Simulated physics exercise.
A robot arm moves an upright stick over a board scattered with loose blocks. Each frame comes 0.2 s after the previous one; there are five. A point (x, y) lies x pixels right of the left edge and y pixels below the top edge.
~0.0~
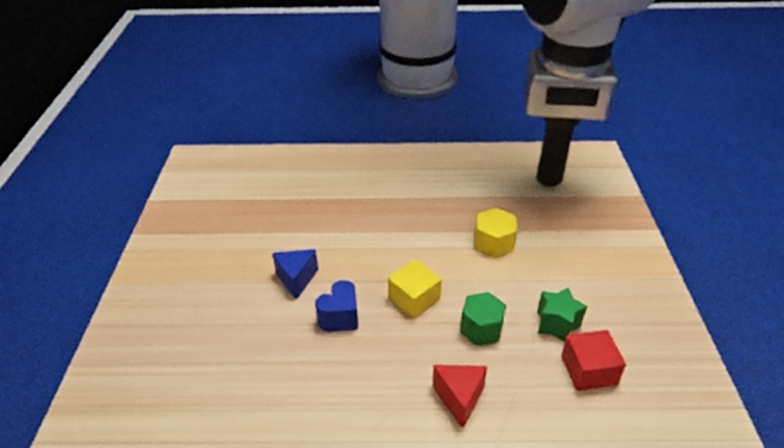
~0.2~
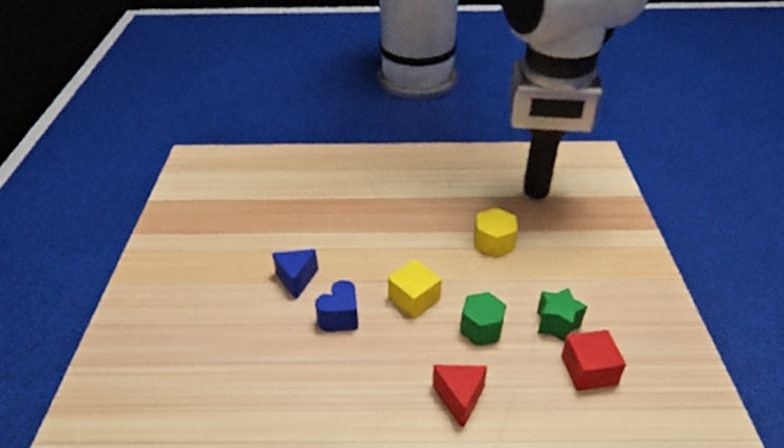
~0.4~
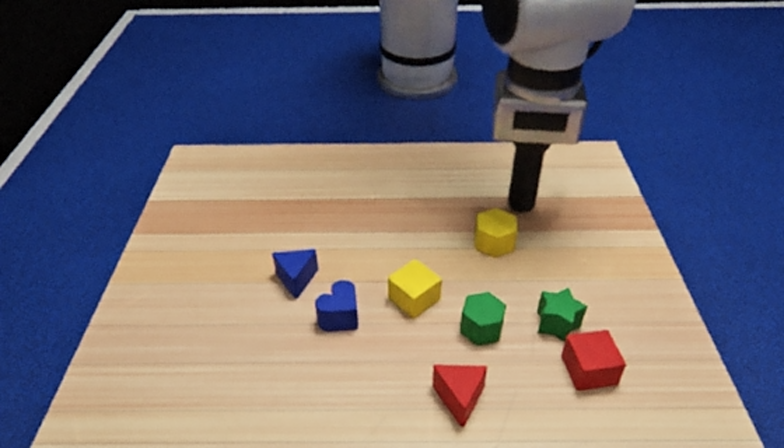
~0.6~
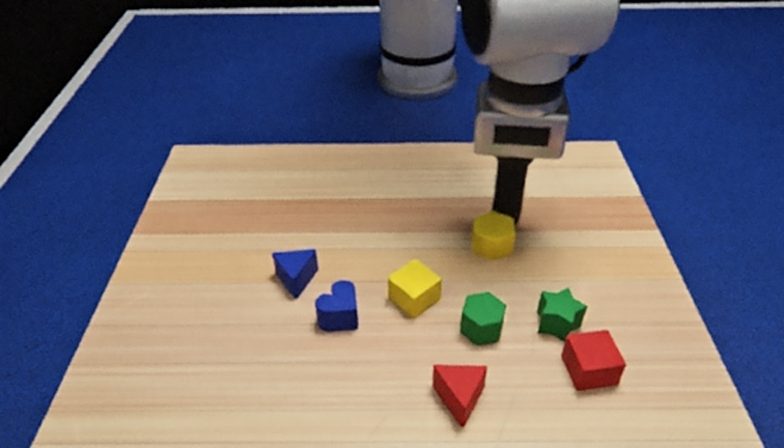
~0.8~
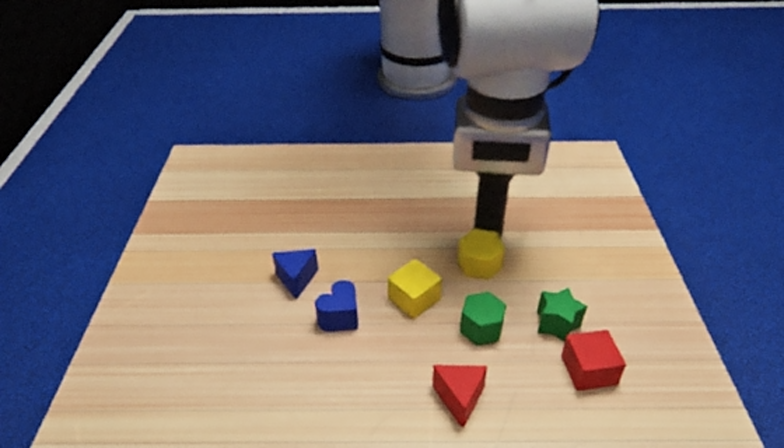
A robot arm lowered its black stick toward the left across a wooden board of colorful blocks, reached the yellow hexagon, and pushed it slightly down and left while the other blocks stayed still.
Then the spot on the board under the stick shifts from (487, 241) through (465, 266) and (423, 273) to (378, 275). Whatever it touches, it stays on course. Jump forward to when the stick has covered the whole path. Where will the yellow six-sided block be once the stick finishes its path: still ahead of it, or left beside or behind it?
By the time the path ends, the yellow six-sided block has slid off to the side or behind.
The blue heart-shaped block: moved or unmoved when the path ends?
From what I can tell, it will keep its place.
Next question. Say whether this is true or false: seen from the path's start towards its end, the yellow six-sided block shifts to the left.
The statement is correct.
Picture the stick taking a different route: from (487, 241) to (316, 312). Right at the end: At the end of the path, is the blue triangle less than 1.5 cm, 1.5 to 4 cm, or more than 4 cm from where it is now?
Of the three bands, it's under 1.5 cm.
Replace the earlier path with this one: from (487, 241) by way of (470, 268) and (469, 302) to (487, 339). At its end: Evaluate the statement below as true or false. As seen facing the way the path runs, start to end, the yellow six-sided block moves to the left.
The statement is false.
The first path, step by step. One third of the way, stick at (465, 259); yellow six-sided block at (467, 273), turned 25° anticlockwise.
Two thirds of the way, stick at (422, 266); yellow six-sided block at (465, 276), turned 35° anticlockwise.
At the end, stick at (377, 268); blue heart-shaped block still; yellow square piece at (403, 281), turned 45° anticlockwise; yellow six-sided block at (465, 276), turned 35° anticlockwise.
